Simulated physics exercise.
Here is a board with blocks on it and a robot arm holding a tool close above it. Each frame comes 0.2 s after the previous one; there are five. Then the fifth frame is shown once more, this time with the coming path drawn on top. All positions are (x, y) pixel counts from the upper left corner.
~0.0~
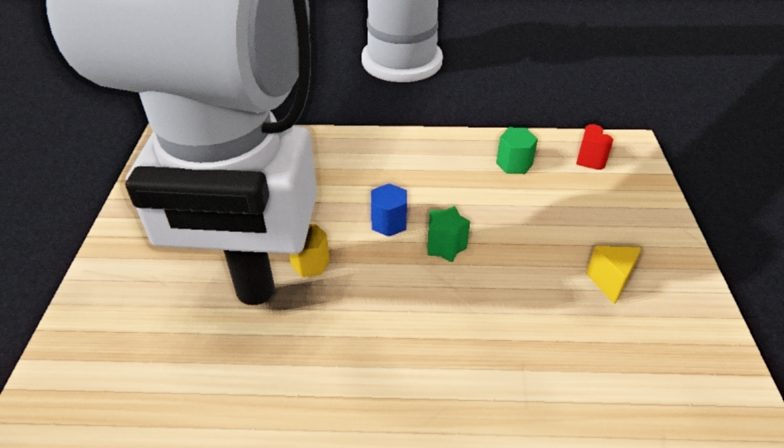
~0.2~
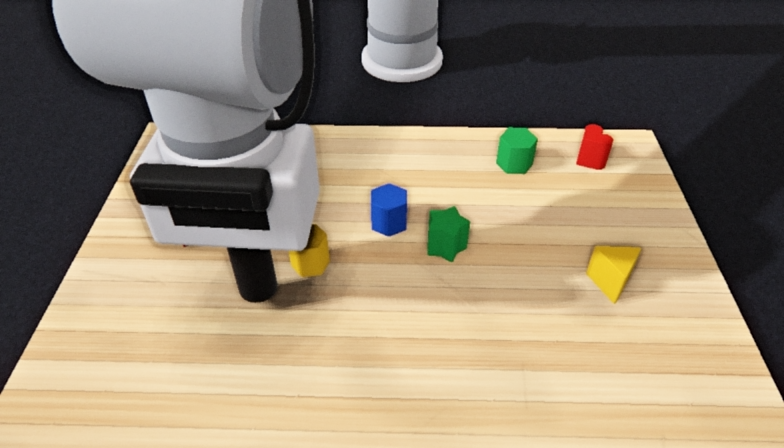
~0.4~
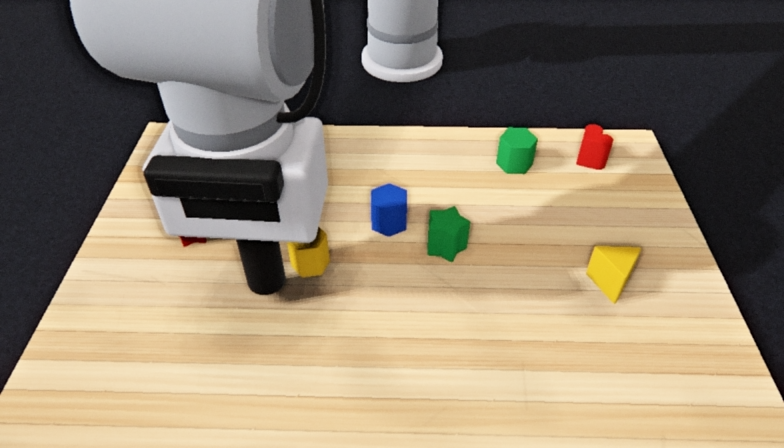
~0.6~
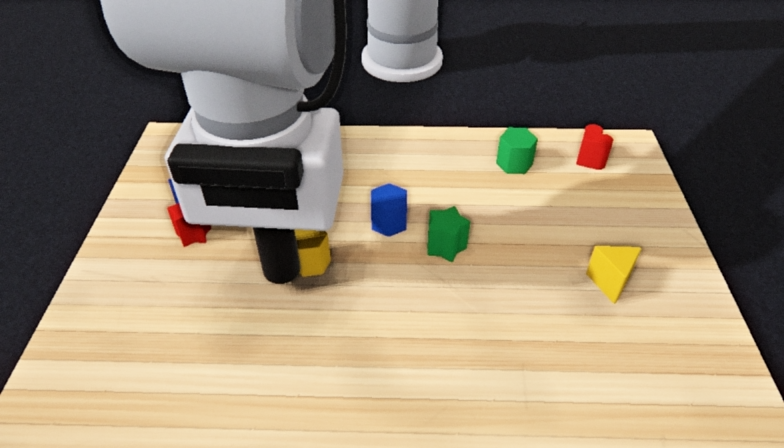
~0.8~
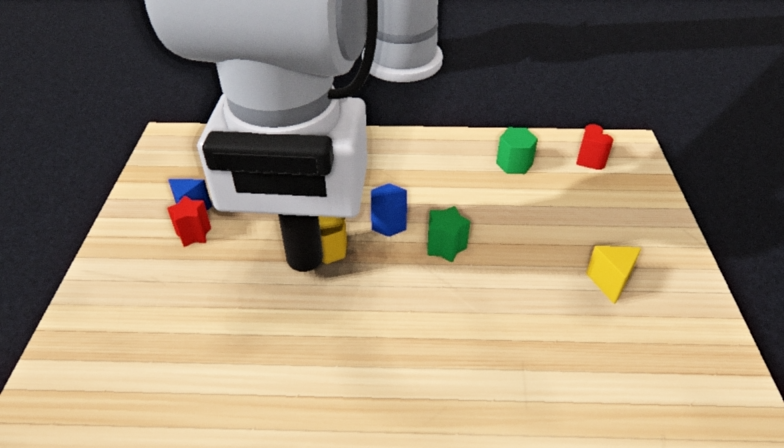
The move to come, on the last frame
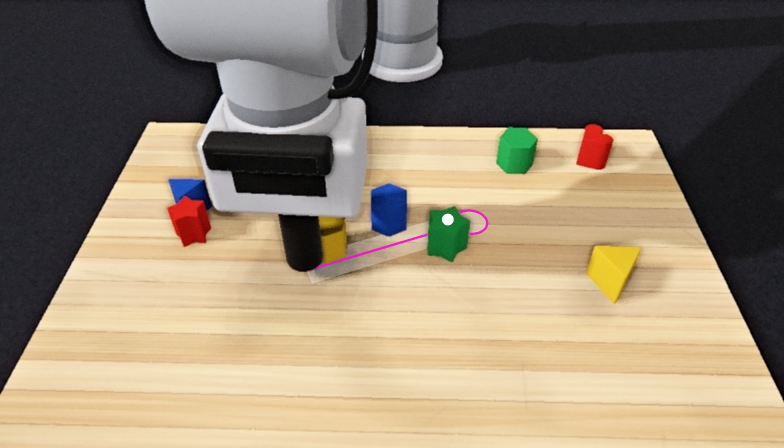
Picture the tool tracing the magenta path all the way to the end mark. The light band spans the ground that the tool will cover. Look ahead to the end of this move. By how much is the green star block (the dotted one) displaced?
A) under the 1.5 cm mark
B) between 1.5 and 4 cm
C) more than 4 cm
The correct letter is B.
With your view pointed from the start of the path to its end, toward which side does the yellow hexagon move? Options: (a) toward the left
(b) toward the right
I choose a.
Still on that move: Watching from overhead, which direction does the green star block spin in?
Viewed from overhead, the green star block winds up turned clockwise.
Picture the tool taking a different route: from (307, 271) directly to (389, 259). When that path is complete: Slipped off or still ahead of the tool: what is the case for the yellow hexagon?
My prediction: No longer in front.
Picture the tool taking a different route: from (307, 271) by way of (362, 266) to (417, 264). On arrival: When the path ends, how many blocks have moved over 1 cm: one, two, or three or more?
Moved: 1.
Path on the board, in a line from (307, 271) to (470, 222); the dot is on the green star block.
What follows on the original path. One third of the way, tool (366, 242); yellow hexagon (357, 202), turned 50° anticlockwise; blue hexagon (393, 192), turned 10° clockwise.
Two thirds of the way, tool (420, 226); yellow hexagon (357, 202), turned 55° anticlockwise; blue hexagon (395, 190); green star block (453, 220), turned 15° clockwise.
At the end, tool (472, 211); yellow hexagon (357, 202), turned 55° anticlockwise; blue hexagon (395, 190); green star block (474, 221), turned 70° clockwise.
